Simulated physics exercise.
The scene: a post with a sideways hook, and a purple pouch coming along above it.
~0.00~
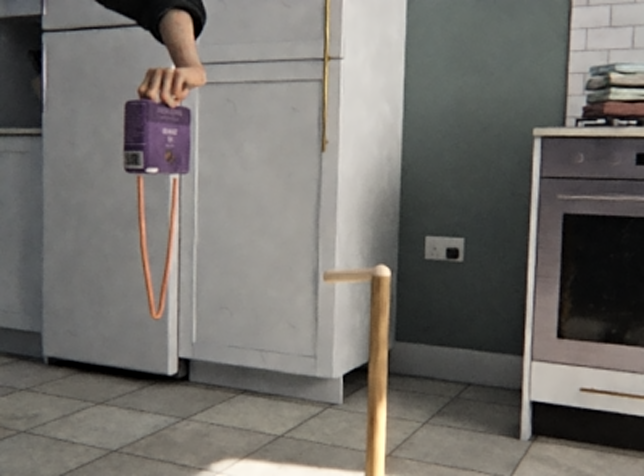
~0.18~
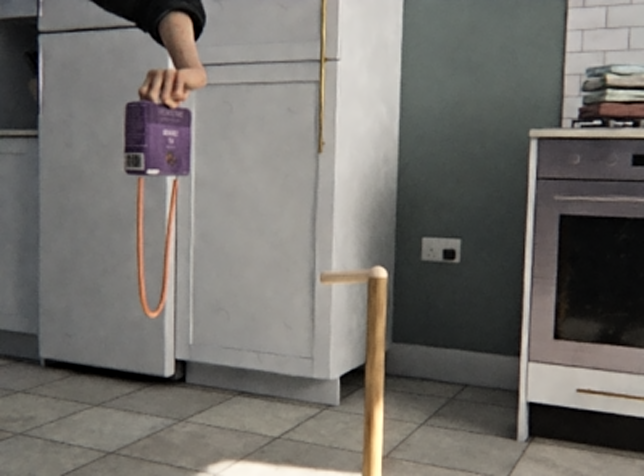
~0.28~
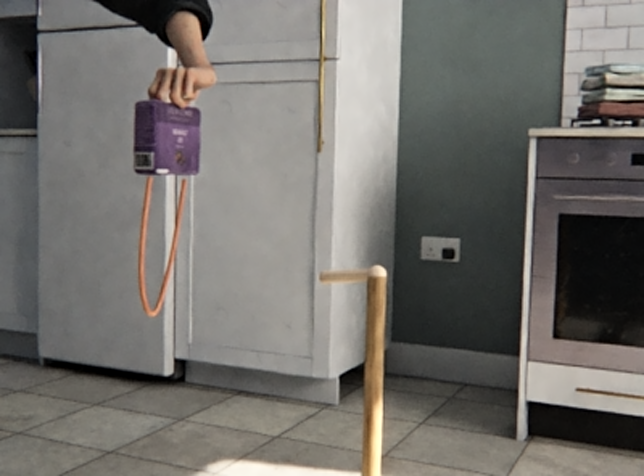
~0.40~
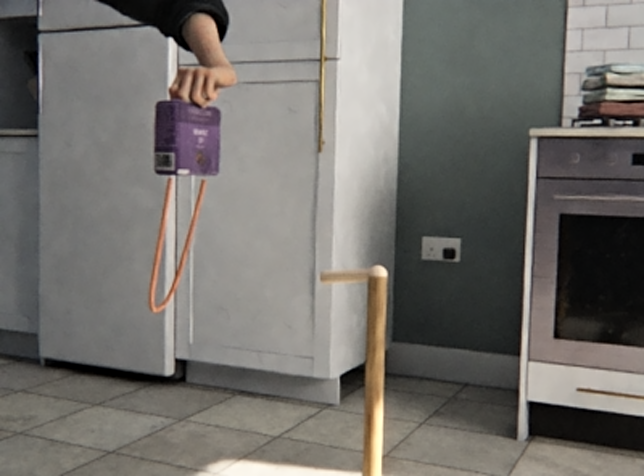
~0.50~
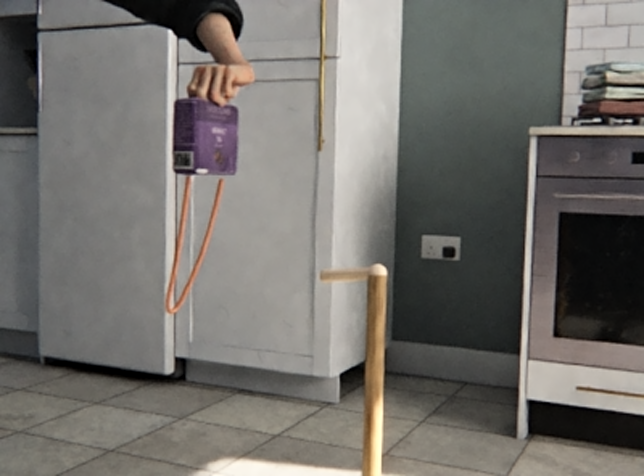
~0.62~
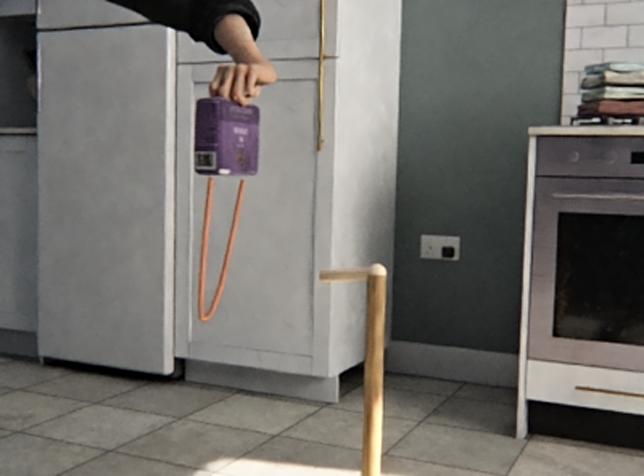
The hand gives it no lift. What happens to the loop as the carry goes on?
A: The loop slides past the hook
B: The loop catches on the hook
The answer is B.
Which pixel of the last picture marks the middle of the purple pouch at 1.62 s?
By then it is at (442, 139).
After 1.10 s, pouch nearing the post near (324, 139).
After 1.62 s, pouch past the post near (442, 140).
In the end, pouch past the post near (496, 140); loop tight round the post, hand stopped. The purple pouch is jerked back by its loop.
